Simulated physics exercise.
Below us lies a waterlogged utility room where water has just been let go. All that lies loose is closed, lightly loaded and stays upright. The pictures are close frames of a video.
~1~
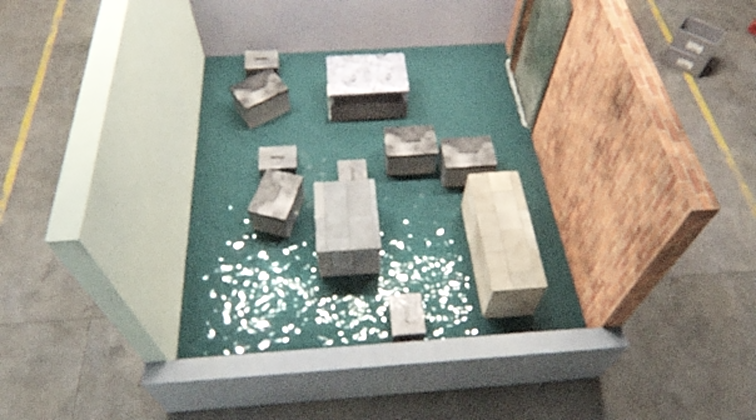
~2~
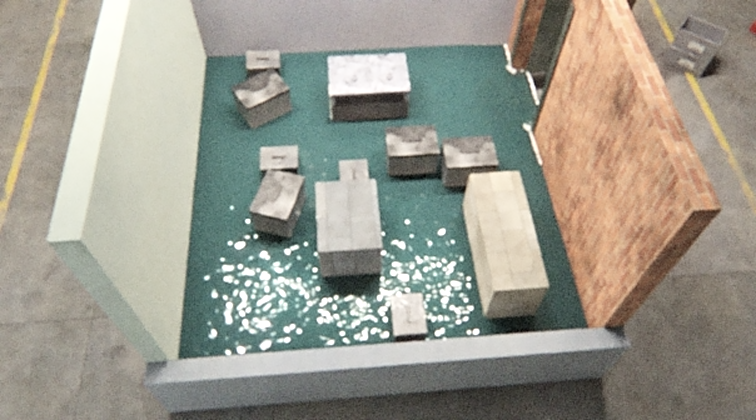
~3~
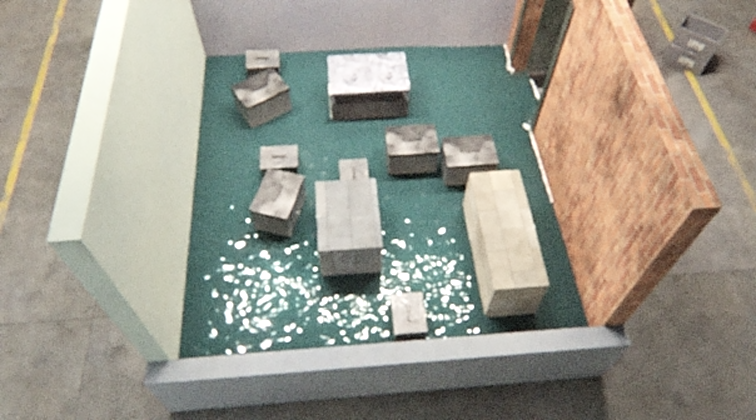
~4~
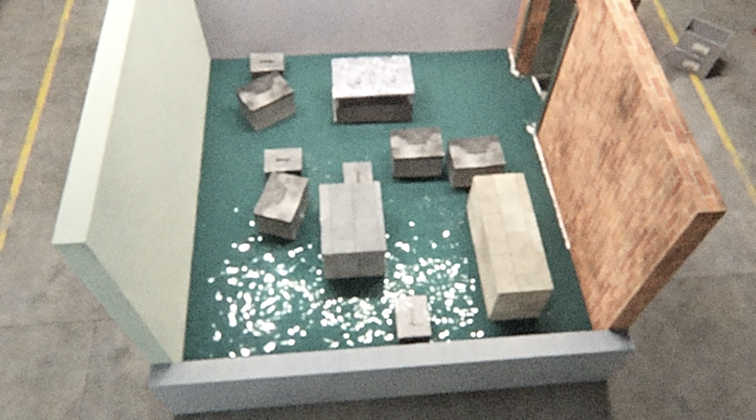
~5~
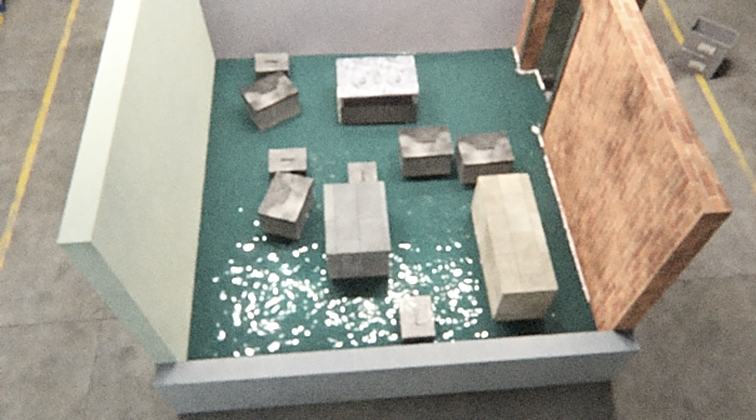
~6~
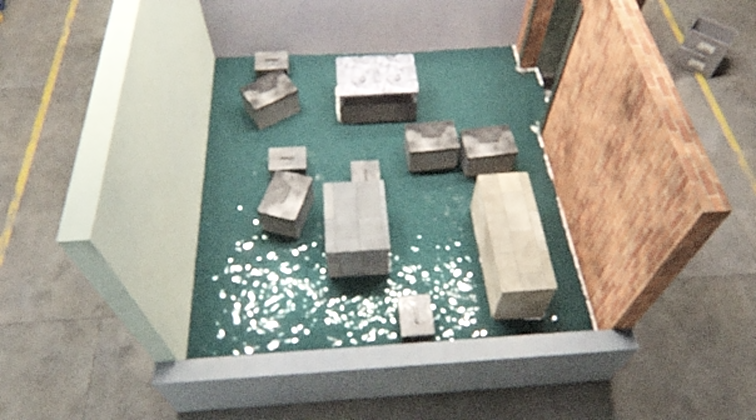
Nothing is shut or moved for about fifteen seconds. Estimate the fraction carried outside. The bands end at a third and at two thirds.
It is one to two thirds.
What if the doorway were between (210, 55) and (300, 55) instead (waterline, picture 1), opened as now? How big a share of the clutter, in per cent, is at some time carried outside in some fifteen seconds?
Near 80 in a hundred.
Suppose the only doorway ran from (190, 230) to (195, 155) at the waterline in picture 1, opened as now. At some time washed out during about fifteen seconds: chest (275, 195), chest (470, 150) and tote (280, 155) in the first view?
In turn: Out, inside, gone.
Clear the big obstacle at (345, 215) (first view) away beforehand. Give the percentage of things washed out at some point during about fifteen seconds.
About 50 per cent.
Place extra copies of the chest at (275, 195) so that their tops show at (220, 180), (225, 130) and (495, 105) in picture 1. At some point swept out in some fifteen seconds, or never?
In that order: Inside, no, carried outside.
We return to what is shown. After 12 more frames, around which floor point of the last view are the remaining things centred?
Roughly at (371, 160).
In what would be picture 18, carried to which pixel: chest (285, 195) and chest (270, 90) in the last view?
Around (334, 164) and (303, 74).
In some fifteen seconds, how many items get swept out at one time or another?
That makes 4.
A moment on, 0 of 8 are out; 8 afloat.
Next, 2 of 8 are out; 6 afloat.
Later, 3 of 8 are out; 5 afloat.
In the end, 4 of 8 are out; 4 afloat.
